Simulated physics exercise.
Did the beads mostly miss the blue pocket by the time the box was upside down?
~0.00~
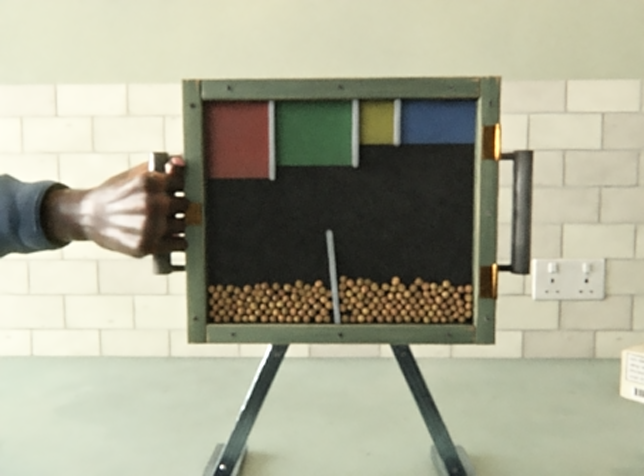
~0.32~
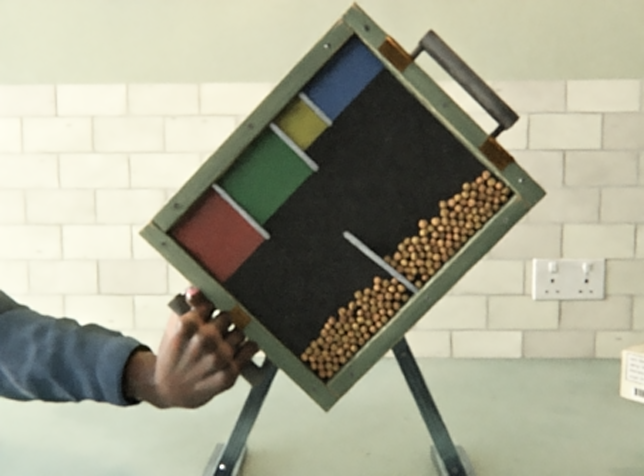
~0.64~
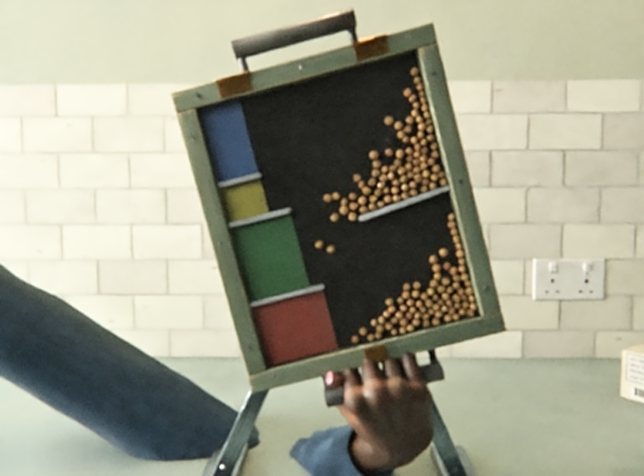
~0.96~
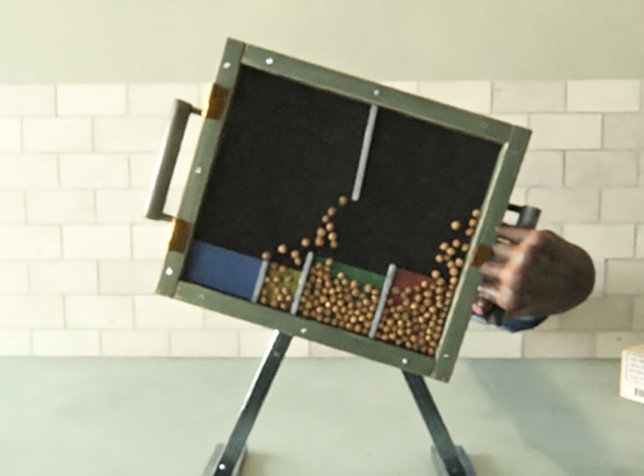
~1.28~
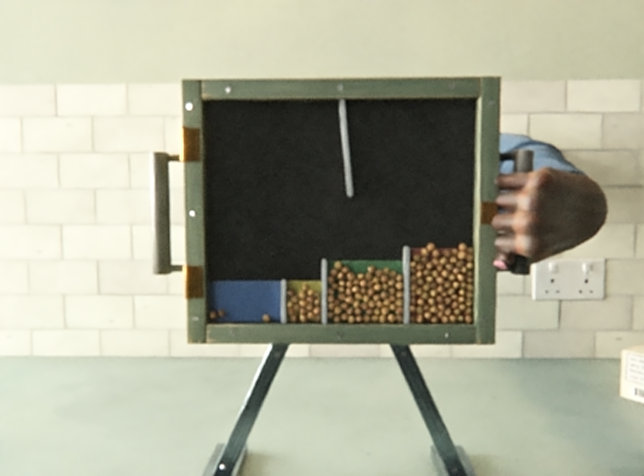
Yes, only a few stray beads lay in the blue pocket. Most of them ended up in the red and green pockets, with a smaller share in the yellow one.
A flat, dark-backed box of wooden beads was turned counterclockwise by a hand until it was upside down, and the beads slid along the side and tumbled into the coloured pockets, ending mostly in red and green, with some in yellow and hardly any in blue.
